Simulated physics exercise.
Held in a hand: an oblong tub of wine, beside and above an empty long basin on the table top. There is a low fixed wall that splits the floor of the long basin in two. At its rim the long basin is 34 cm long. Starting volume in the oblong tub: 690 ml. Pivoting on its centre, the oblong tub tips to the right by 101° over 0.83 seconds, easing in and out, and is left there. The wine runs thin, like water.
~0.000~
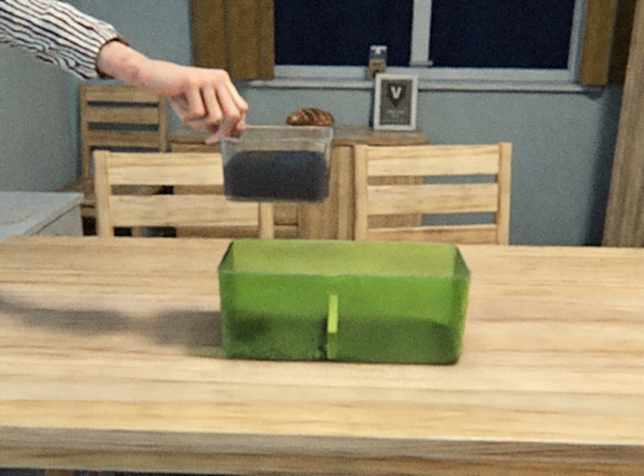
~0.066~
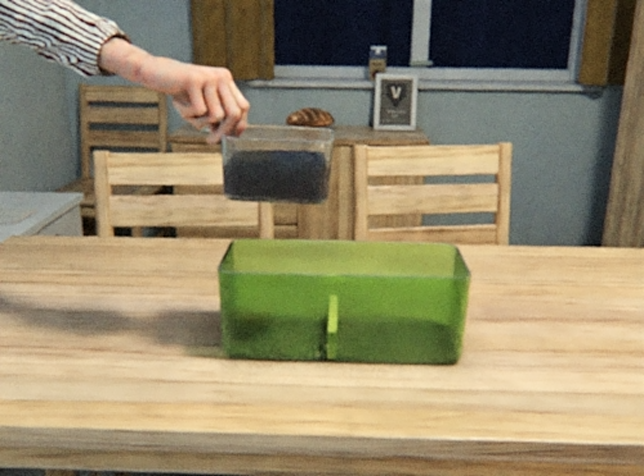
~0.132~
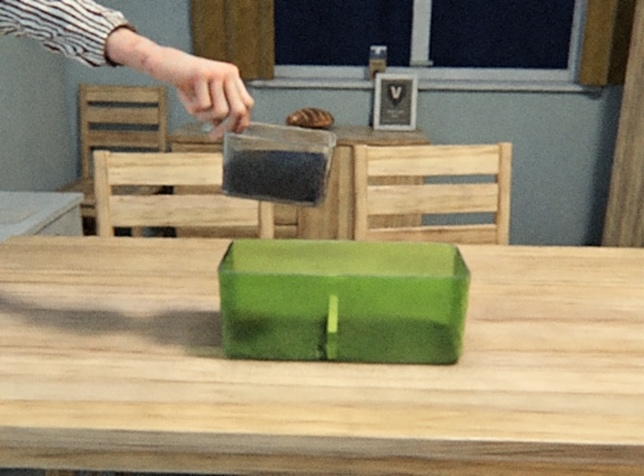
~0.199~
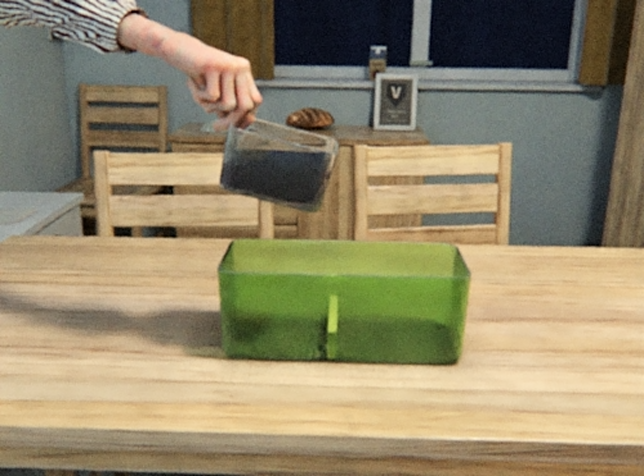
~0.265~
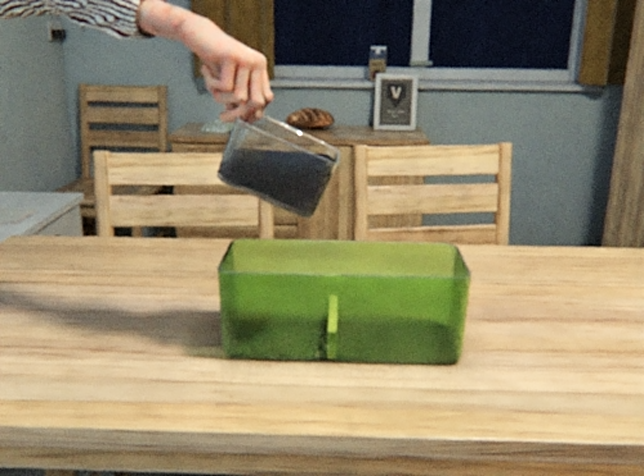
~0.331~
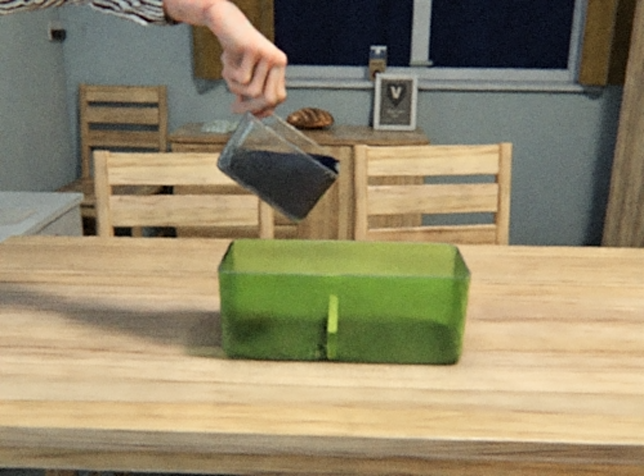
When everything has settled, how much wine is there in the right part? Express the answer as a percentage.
90 out of 100.
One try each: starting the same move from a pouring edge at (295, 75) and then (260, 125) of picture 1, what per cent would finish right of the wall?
The first try gives around 70 percent, the second around 10 percent.
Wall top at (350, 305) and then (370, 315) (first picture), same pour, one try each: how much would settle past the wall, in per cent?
Respectively close to 70 and 50 %.
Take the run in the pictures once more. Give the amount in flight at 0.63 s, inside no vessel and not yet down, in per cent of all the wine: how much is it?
Close to 36 in a hundred.
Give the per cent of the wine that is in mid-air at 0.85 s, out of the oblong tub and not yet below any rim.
Roughly 8 %.
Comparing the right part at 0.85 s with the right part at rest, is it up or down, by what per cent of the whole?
It rises by about 16.
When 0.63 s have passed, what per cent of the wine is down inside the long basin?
Roughly 30 percent of it.
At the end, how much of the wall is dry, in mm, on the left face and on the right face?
Some 38 mm on the left and 14 mm on the right.
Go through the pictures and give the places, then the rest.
In the first frame, it leans 0°; its right rim is at (332, 135); the wine meets the walls at (230, 156) and (329, 158); the long basin's rim runs from (225, 256) to (464, 261); the wall's top is at (333, 313).
In the second frame, it leans 2°; its right rim is at (332, 137); the wine meets the walls at (230, 155) and (330, 158).
In the third frame, it leans 6°; its right rim is at (334, 141); the wine meets the walls at (230, 155) and (330, 159).
In the fourth frame, it leans 14°; its right rim is at (337, 149); the wine meets the walls at (231, 154) and (331, 160).
In the fifth frame, it leans 23°; its right rim is at (338, 159); the wine meets the walls at (228, 154) and (334, 161).
In the sixth frame, it leans 35°; its right rim is at (338, 170); the wine meets the walls at (226, 152) and (339, 163); 1 per cent is over the edge.
After 0.63 s the tilt is 87° and 35 per cent is still to pour, 0 is left of the wall and 29 right of it.
After 0.85 s the tilt is 101° and 11 per cent is still to pour, 8 is left of the wall and 73 right of it.
After 1.08 s the tilt is 101° and 2 per cent is still to pour, 9 is left of the wall and 87 right of it.
After 1.33 s the tilt is 101° and 0 per cent is still to pour, 10 is left of the wall and 90 right of it.
In the end 10 per cent lies left of the wall, 90 right of it and 1 outside.
